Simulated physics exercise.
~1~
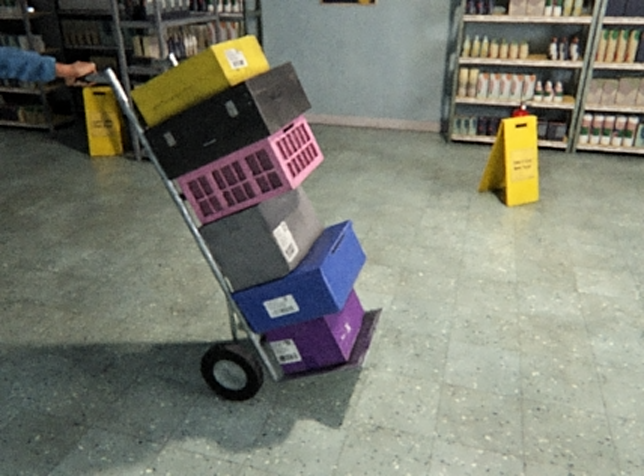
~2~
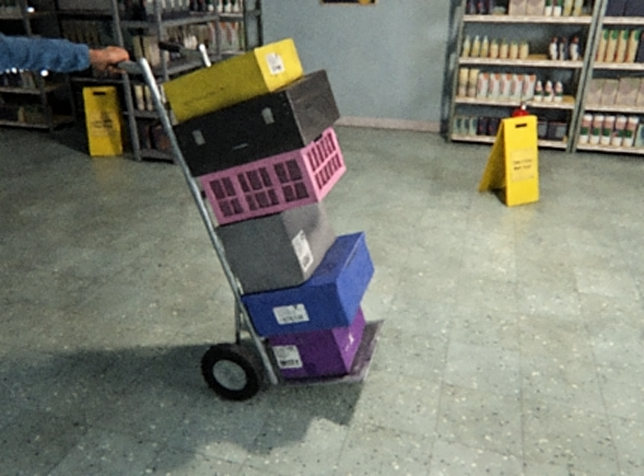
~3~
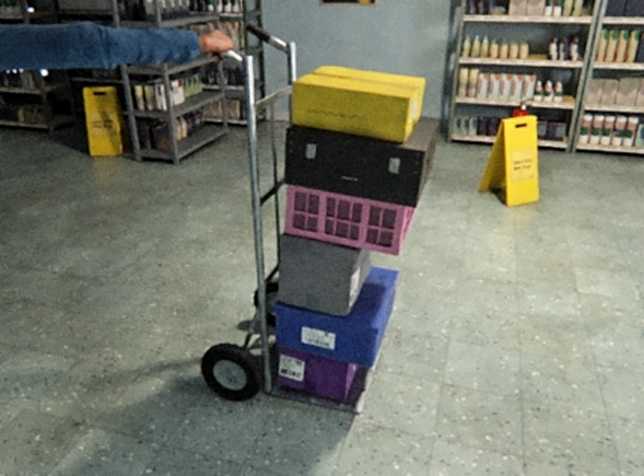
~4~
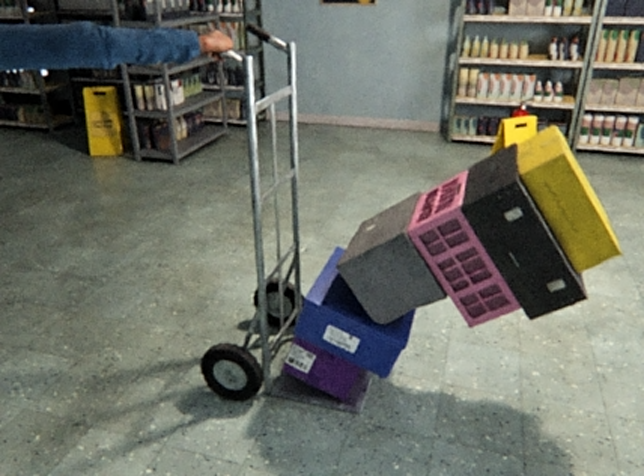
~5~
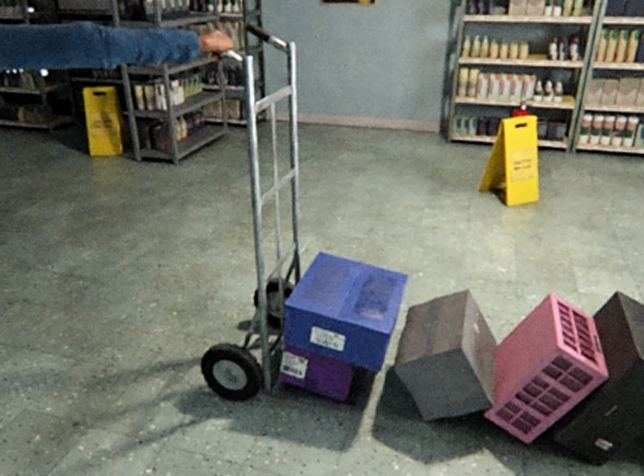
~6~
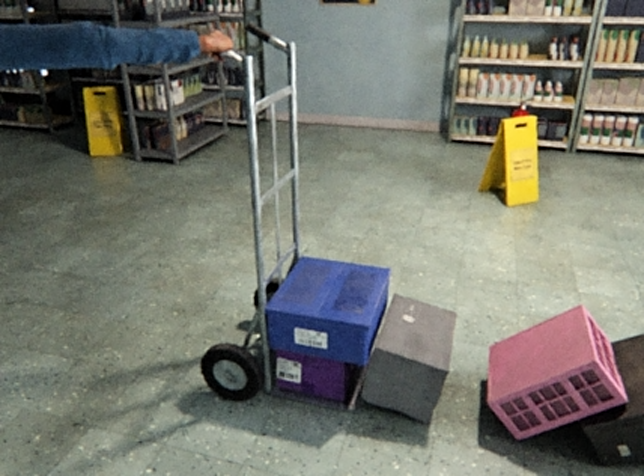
Stack of six coloured boxes toppling right off a hand truck tipped upright by an arm, leaving blue and purple ones aboard.
